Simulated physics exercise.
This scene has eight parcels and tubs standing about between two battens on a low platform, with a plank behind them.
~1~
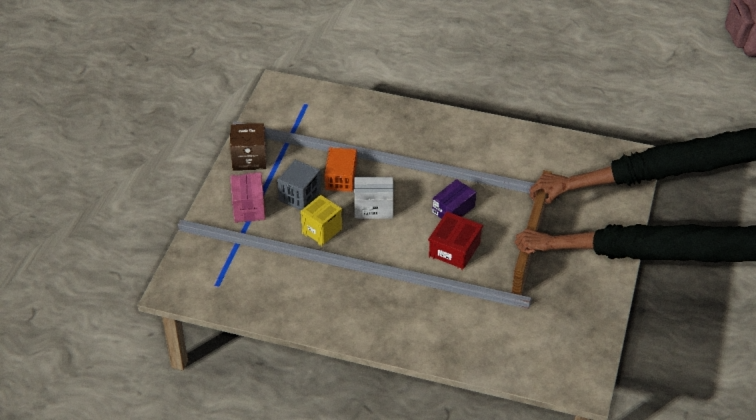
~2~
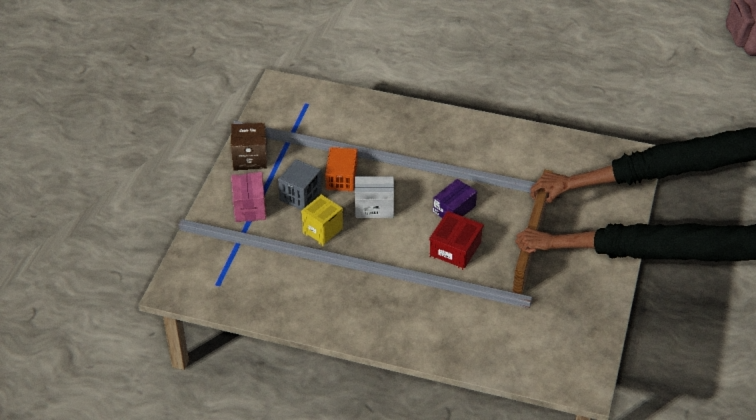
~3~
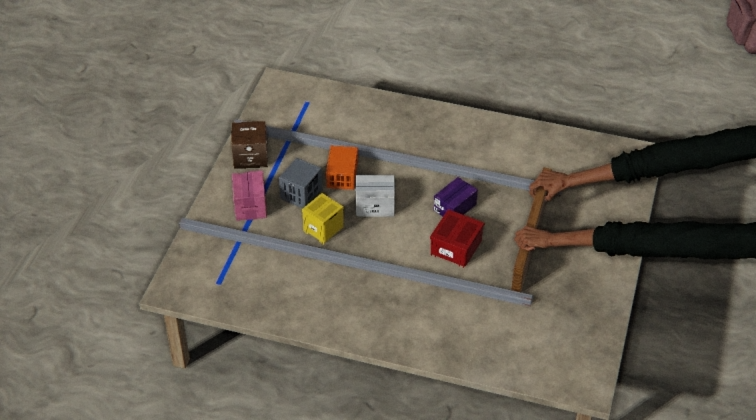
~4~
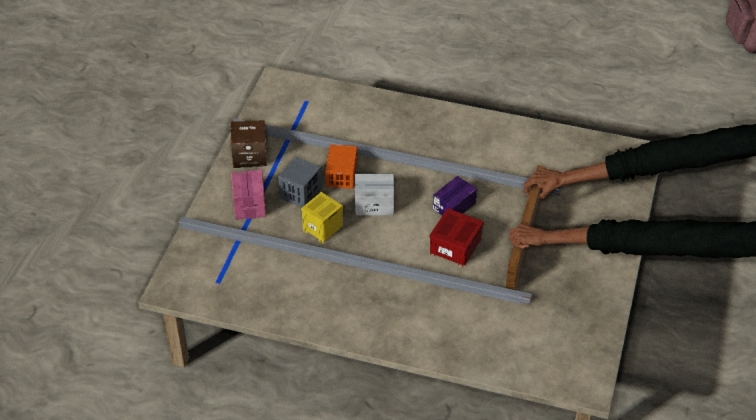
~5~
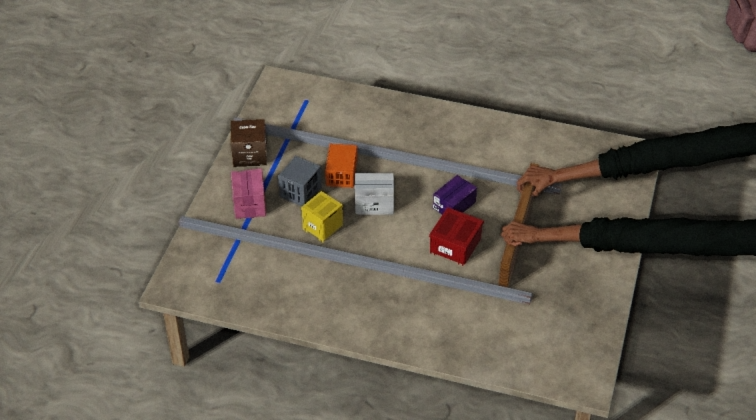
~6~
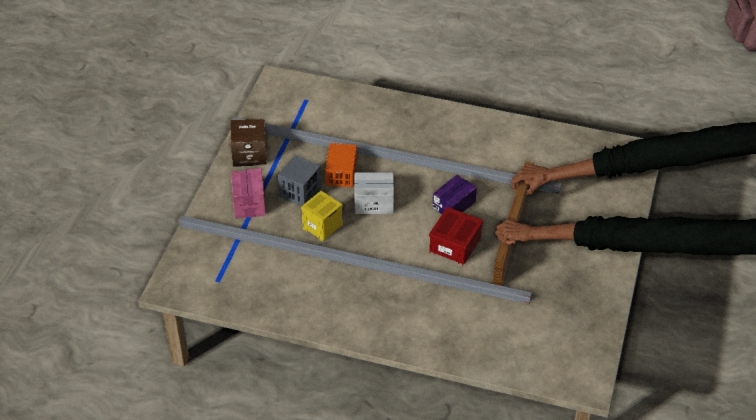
On a low wooden platform, eight boxes and crates of different colours stand about between and near two grey battens, with a strip of blue tape at the left. Two hands hold a wooden plank at the right, keep it nearly still at first, then slide it slightly left; the boxes stay put.
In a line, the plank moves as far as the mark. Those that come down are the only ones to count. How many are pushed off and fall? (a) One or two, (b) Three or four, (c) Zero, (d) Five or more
(b) Three or four.
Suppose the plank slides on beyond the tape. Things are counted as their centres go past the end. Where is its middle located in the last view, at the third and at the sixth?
First: Around (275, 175). Next: Around (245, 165).
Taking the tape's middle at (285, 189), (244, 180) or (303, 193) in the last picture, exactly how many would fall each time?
Down on the ground: 1, 5 and 0.
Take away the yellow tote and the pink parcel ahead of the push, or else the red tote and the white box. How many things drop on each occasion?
In the first try 2, in the other 1.
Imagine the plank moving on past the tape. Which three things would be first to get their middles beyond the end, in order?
Going first is the pink parcel, next the grey crate, last the brown box.
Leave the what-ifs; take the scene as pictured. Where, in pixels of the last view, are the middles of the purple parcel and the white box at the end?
Purple parcel: (260, 161); white box: (223, 162).
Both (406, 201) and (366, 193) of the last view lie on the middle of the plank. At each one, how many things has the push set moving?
Counts: 3 / 6.
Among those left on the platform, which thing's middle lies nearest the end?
The yellow tote, it is.
A little later, none off yet; brown box at rest near (249, 143); pink parcel at rest near (248, 193); grey crate at rest near (300, 181).
Next, none off yet; brown box at rest near (249, 143); pink parcel shifted a little near (239, 193); grey crate shifted about its own width near (270, 175).
When it is over, the number that fall off is three or four; down, grey crate, pink parcel and brown box.
